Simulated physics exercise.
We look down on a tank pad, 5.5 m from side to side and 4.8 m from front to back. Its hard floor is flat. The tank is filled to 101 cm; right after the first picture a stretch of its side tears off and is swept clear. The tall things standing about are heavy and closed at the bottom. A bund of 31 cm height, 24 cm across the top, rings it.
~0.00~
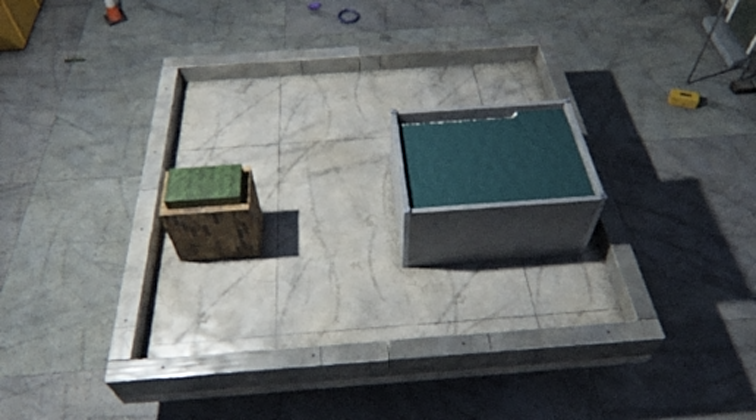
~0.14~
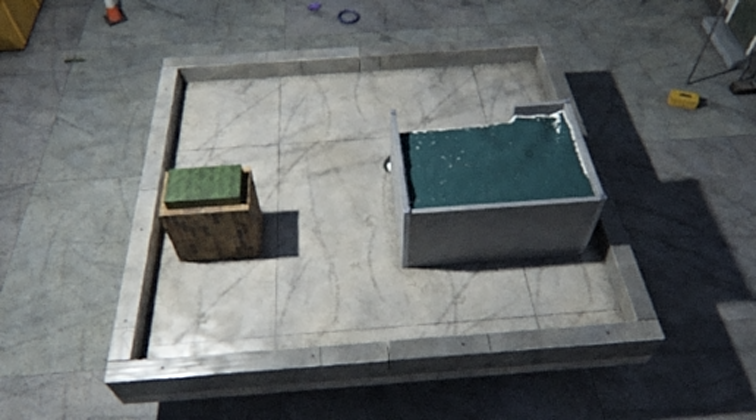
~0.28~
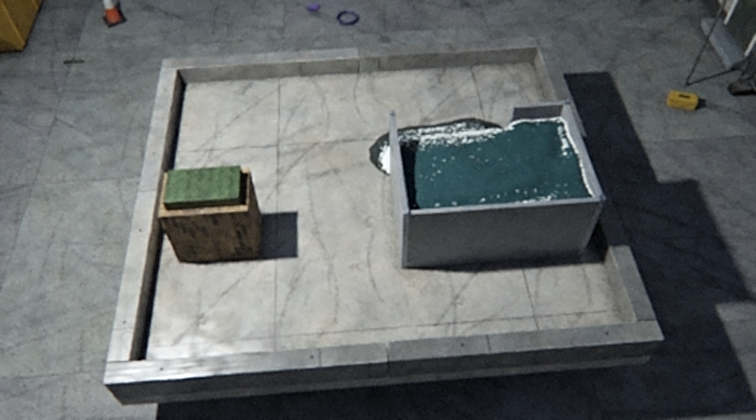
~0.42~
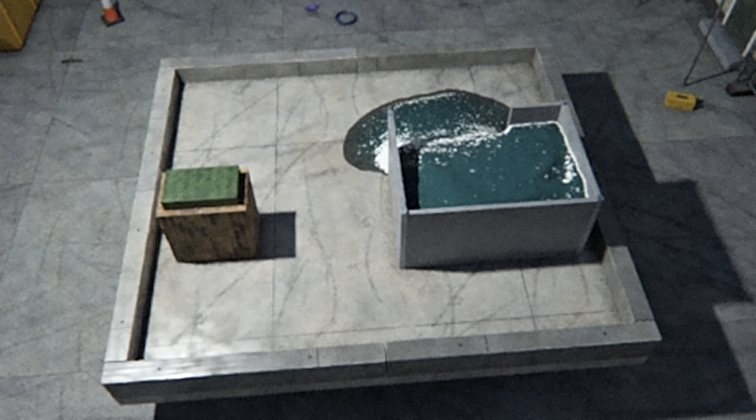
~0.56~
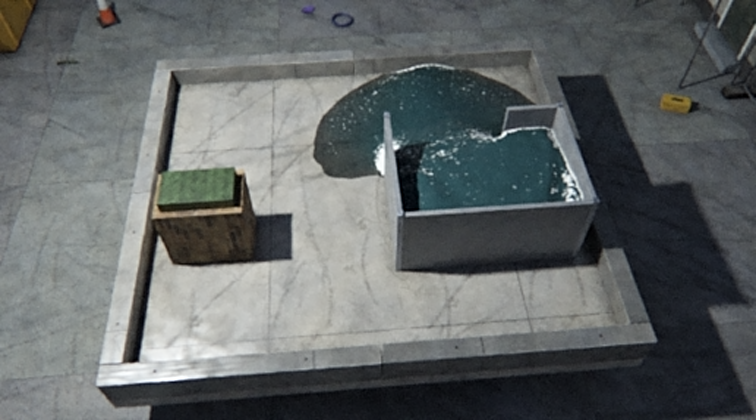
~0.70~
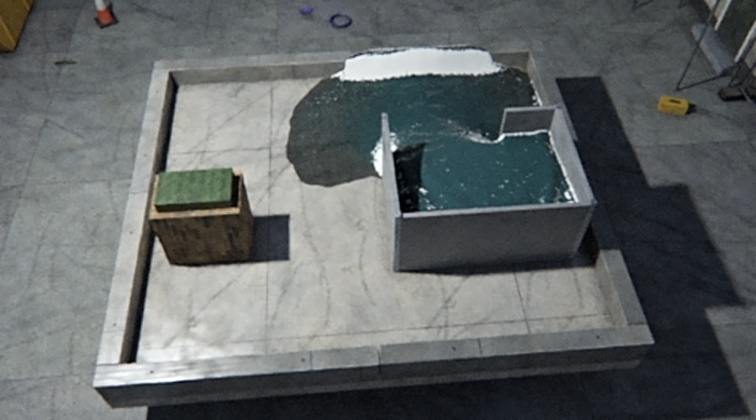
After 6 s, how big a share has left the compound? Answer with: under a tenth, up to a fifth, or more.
It loses from a tenth to a fifth of the water.
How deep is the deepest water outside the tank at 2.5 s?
About 45 cm.
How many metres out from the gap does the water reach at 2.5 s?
Roughly 4.4 m.
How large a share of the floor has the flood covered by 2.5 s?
About 50 per cent.
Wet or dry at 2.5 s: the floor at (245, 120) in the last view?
It is flooded.
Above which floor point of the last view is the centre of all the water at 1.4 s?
Near (433, 150).
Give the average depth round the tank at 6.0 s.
About 10 cm.
After 1.1 s water covers 35 % of the floor and is deepest (82 cm) near (442, 74); 1 % is over the wall.
After 1.4 s water covers 40 % of the floor and is deepest (73 cm) near (431, 74); 4 % is over the wall.
After 2.5 s water covers 45 % of the floor and is deepest (45 cm) near (173, 96); 14 % is over the wall.
After 4.0 s water covers 65 % of the floor and is deepest (28 cm) near (182, 217); 15 % is over the wall.
After 6.0 s water covers 80 % of the floor and is deepest (22 cm) near (182, 217); 15 % is over the wall.
